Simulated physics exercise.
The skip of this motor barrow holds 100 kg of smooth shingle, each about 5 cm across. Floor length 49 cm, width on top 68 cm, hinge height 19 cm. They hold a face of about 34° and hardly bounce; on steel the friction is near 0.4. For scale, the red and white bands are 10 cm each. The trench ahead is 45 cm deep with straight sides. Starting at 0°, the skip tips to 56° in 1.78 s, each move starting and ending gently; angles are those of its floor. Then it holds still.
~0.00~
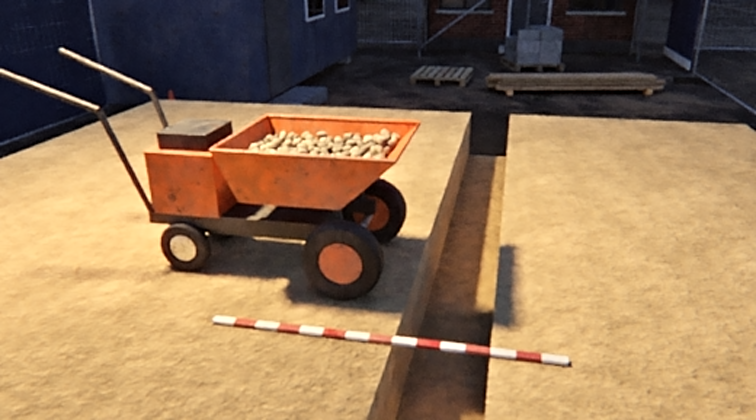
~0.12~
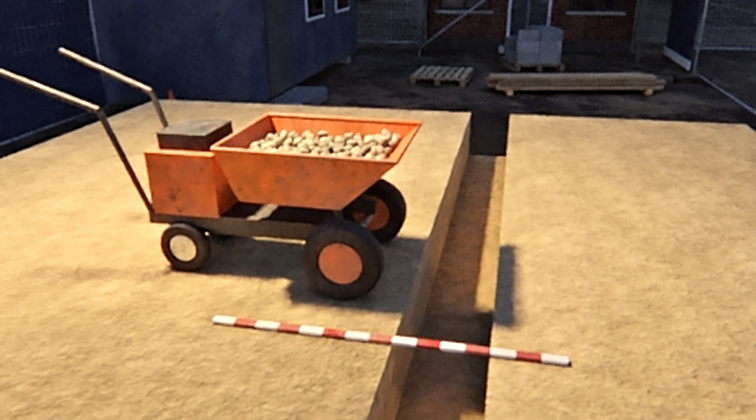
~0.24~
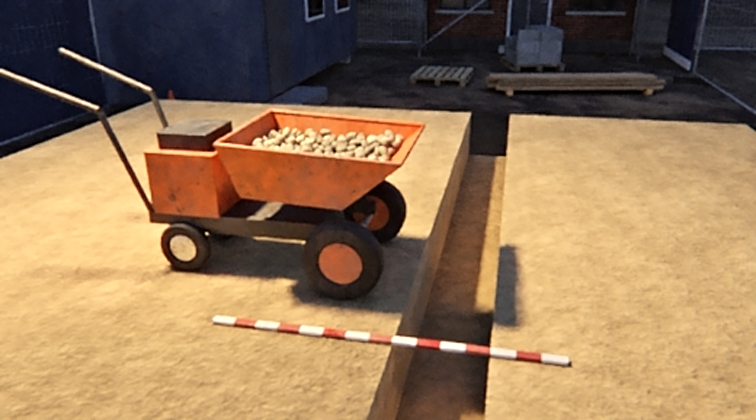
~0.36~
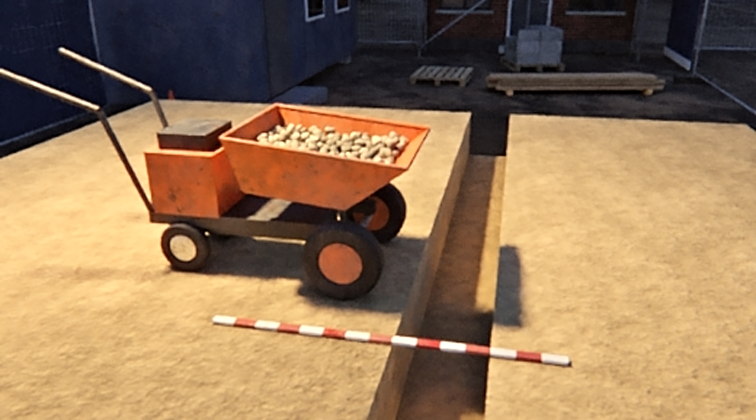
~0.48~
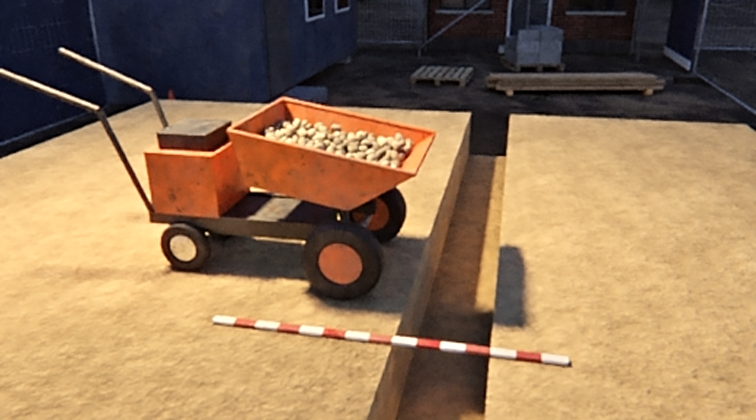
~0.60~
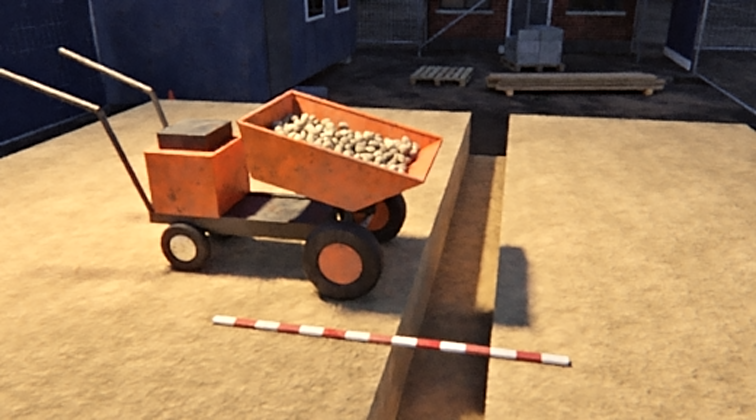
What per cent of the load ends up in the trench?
Some 57 per cent of it.
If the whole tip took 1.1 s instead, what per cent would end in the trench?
In that case some 50 per cent.
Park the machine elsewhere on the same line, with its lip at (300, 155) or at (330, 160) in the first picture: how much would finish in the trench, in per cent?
First some 90, then 100 per cent.
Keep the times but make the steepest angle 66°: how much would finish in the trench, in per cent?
Then about 45 per cent.
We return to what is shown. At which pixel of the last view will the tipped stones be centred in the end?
Near (484, 342).
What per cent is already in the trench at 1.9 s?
About 15 per cent by then.
After 1.3 s the floor is at 47°; 100 % in the skip; the foremost stones are at (461, 204).
After 1.9 s the floor is at 56°; 63 % in the skip, 16 % in the trench, 21 % past the trench; the foremost stones are at (560, 286).
After 2.2 s the floor is at 56°; 32 % in the skip, 25 % in the trench, 43 % past the trench; the foremost stones are at (638, 302).
After 4.2 s the floor is at 56°; 0 % in the skip, 57 % in the trench, 43 % past the trench; the foremost stones are at (716, 332).
